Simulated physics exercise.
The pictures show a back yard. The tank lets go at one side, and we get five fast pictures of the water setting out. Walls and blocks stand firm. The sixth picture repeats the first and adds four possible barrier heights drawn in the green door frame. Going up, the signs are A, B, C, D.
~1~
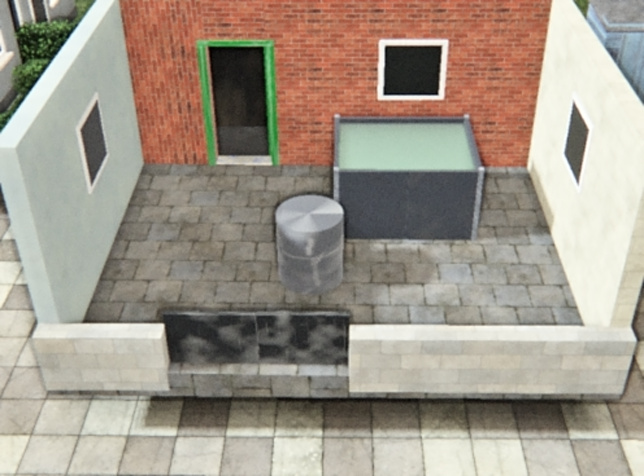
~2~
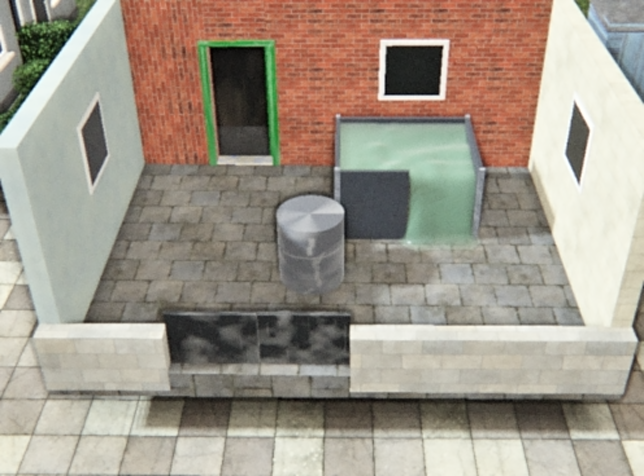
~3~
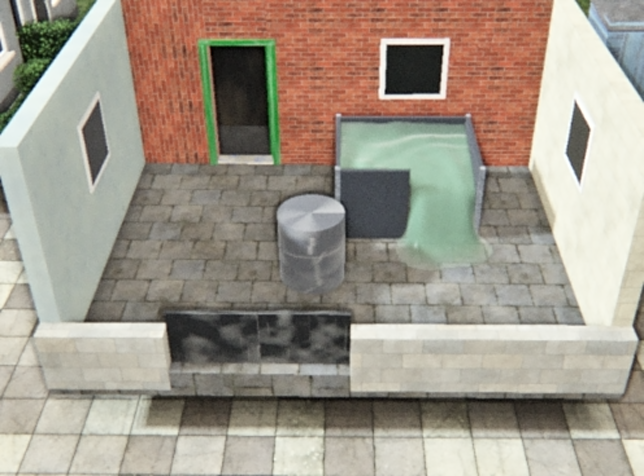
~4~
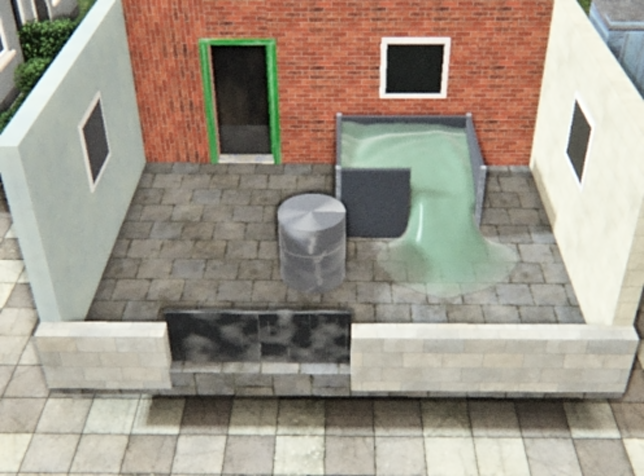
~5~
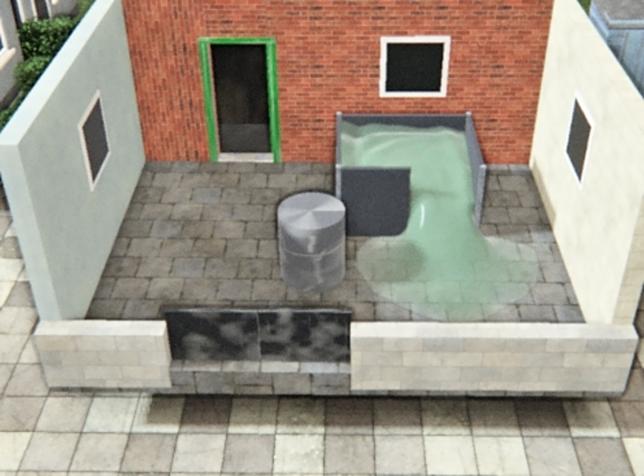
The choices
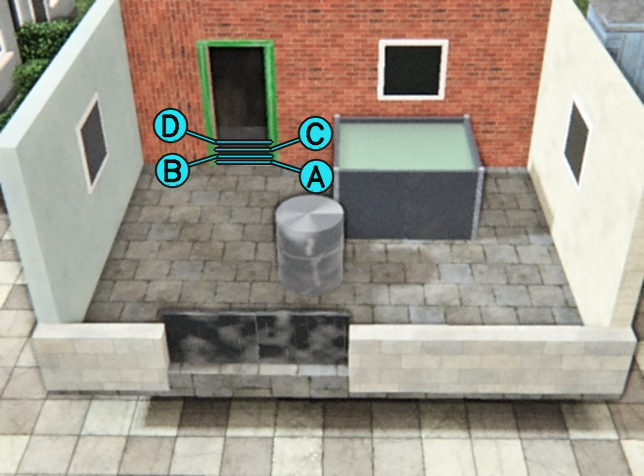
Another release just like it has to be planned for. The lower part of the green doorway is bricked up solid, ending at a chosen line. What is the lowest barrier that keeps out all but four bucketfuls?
That is height B.
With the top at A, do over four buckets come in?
Yes.
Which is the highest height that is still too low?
It is A.
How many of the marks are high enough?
Three of the four.
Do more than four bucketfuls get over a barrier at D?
No, that is safe.
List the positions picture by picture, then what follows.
In the first frame, water in the tank at rest, its middle at (405, 148); foot of the green doorway at (244, 164); shut gate at (257, 321).
In the second frame, front seen at (406, 244), 1 % of the ground wet.
In the third frame, front seen at (409, 262), 3 % of the ground wet.
In the fourth frame, front seen at (436, 291), 7 % of the ground wet.
In the fifth frame, front seen at (463, 309), 13 % of the ground wet.
On the marked copy, A at (244, 162); B at (244, 156); C at (243, 149); D at (243, 141); from the bottom up A, B, C, D.
If A is chosen, about 12 bucketfuls get in.
If B is chosen, nothing gets over.
If C is chosen, nothing gets over.
If D is chosen, nothing gets over.
